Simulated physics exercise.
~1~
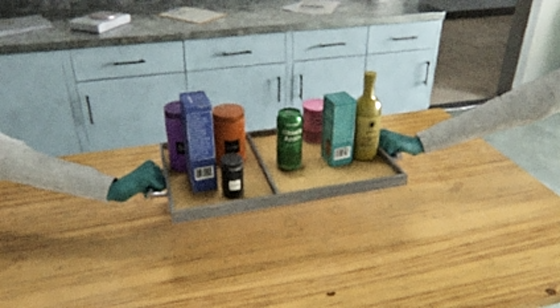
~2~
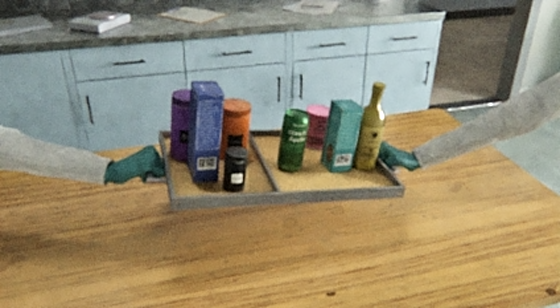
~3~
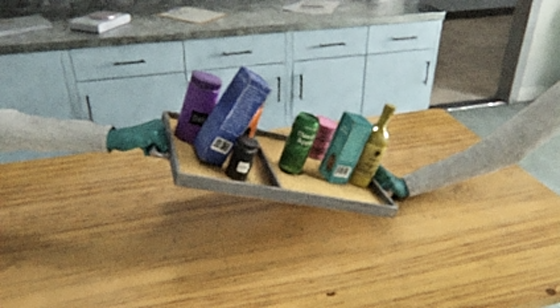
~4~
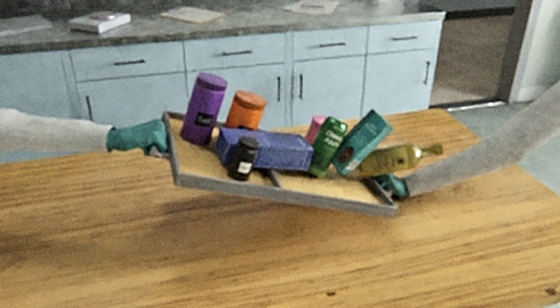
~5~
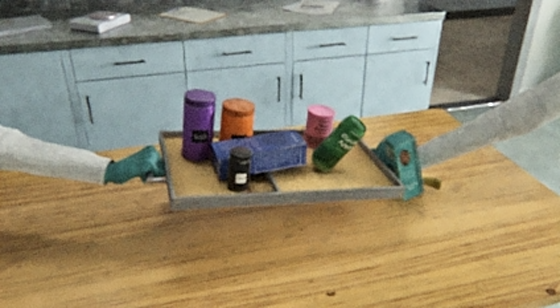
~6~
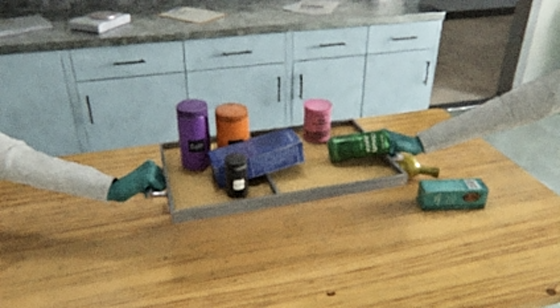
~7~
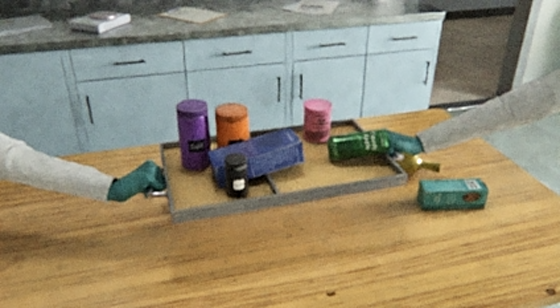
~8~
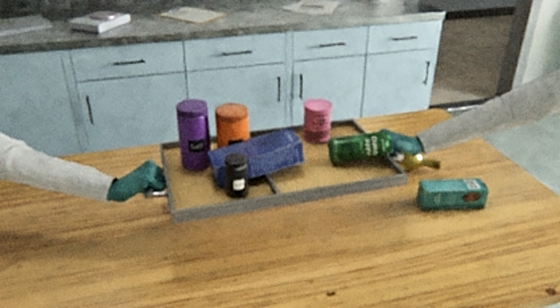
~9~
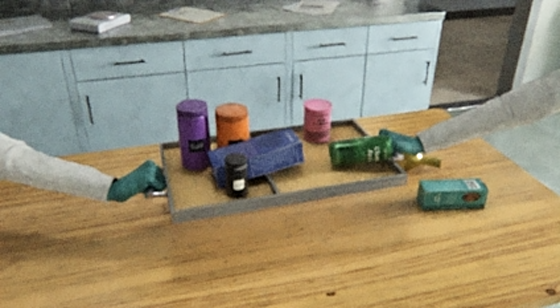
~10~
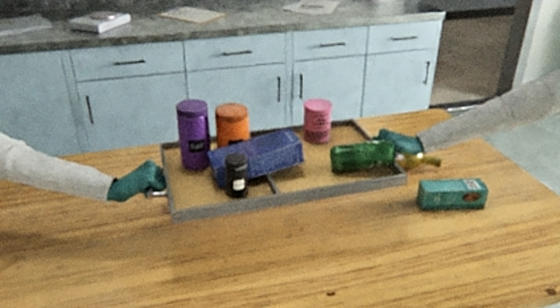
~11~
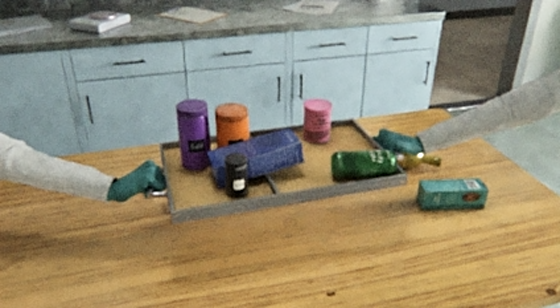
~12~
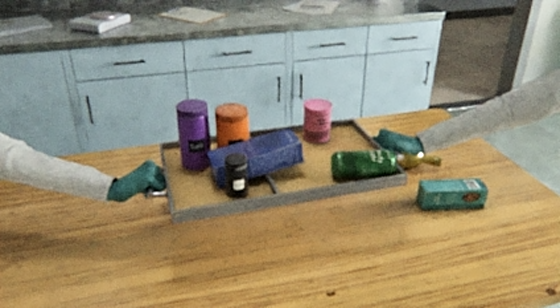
At the start, two gloved hands hold a tray of upright jars, cartons, a can and a bottle over a wooden table. The tray's right edge dips, and the things lean to the right. The blue carton topples onto its side, the yellow bottle falls over toward the right hand, and the turquoise carton and green can tip. As the tray swings back to level, the turquoise carton drops off the right end onto the table and the green can falls on its side. The can then settles lower near the right rim, the yellow bottle lying just beyond it, while the purple and orange jars, pink tin and black shaker remain standing.
